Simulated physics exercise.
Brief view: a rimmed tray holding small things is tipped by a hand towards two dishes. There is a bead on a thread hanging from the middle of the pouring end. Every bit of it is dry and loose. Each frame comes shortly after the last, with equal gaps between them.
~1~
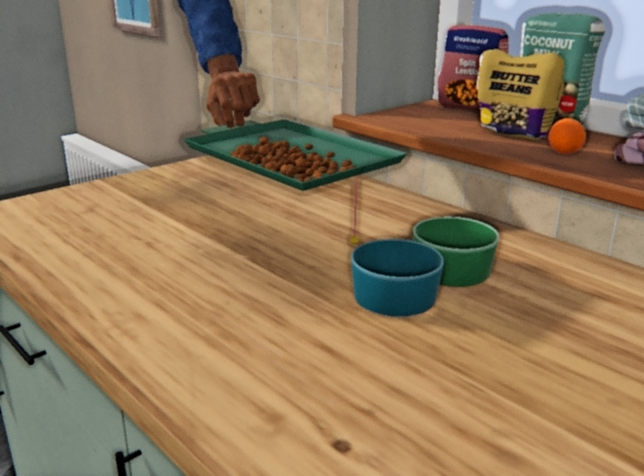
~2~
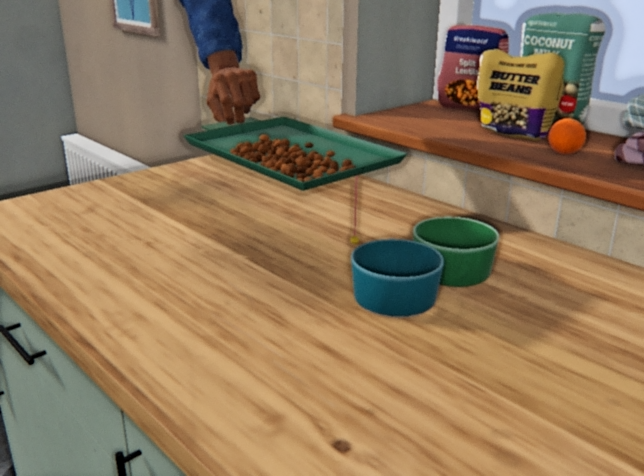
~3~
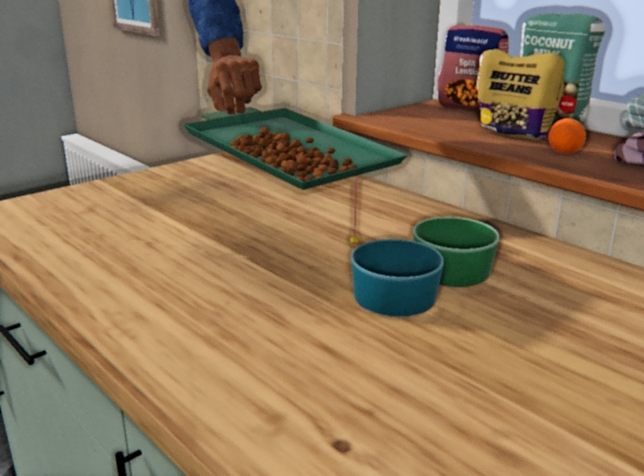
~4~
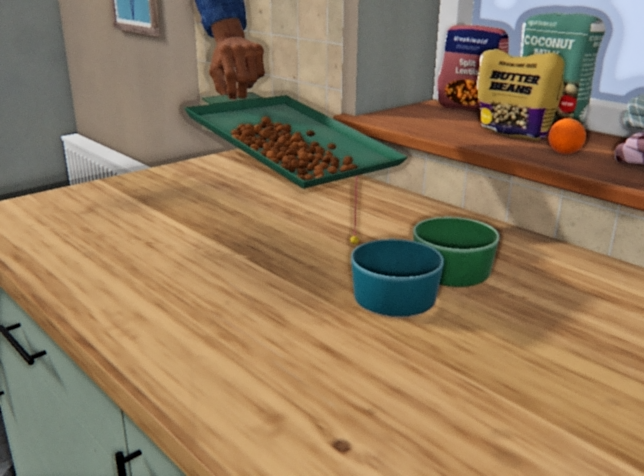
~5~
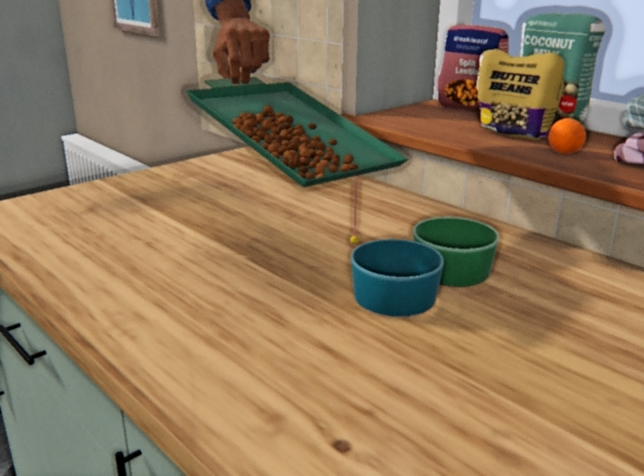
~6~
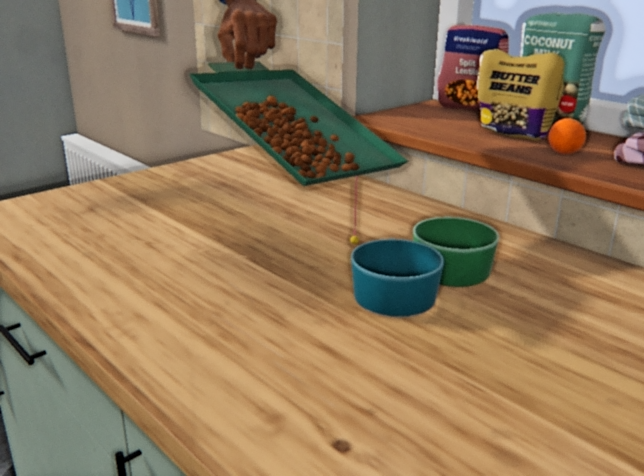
At the start, a hand holds a green rimmed tray of brown dog kibble nearly level above a wooden counter, near a blue dish and a green dish. The hand then rises, lifting the tray's far left end so it slopes increasingly down to the right, while the dishes stay still.
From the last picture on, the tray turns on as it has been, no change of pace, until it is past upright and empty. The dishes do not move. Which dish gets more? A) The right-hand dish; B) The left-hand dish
Answer: B.
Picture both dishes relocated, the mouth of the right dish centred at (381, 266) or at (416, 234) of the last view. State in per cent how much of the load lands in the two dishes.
You'd get near 60 percent first and near 80 percent next.
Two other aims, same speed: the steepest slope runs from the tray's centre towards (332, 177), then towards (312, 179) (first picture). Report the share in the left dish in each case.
Case one 20 %; case two 0 %.
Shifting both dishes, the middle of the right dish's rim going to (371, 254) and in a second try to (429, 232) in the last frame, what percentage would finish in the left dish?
0, then 50 %.
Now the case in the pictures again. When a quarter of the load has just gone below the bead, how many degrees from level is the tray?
Close to 70 degrees, I reckon.
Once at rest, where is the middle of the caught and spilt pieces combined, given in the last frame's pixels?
(404, 292).
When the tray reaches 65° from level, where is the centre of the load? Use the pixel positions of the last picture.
Look about (374, 181) in the last picture.
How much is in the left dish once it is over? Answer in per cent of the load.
Roughly 60 %.
Just after the last frame, tray tipped steeply; roughly half on the tray; about a tenth in the left dish; just a few in the right dish; roughly a third in the air.
A moment on, tray tipped past a quarter turn; roughly two thirds in the left dish; roughly a quarter in the right dish; roughly a quarter outside both.
Further on, tray tipped past a quarter turn; roughly two thirds in the left dish; about a tenth in the right dish; roughly a quarter outside both.
When it is over, tray tipped past a quarter turn; roughly two thirds in the left dish; about a tenth in the right dish; roughly a quarter outside both.
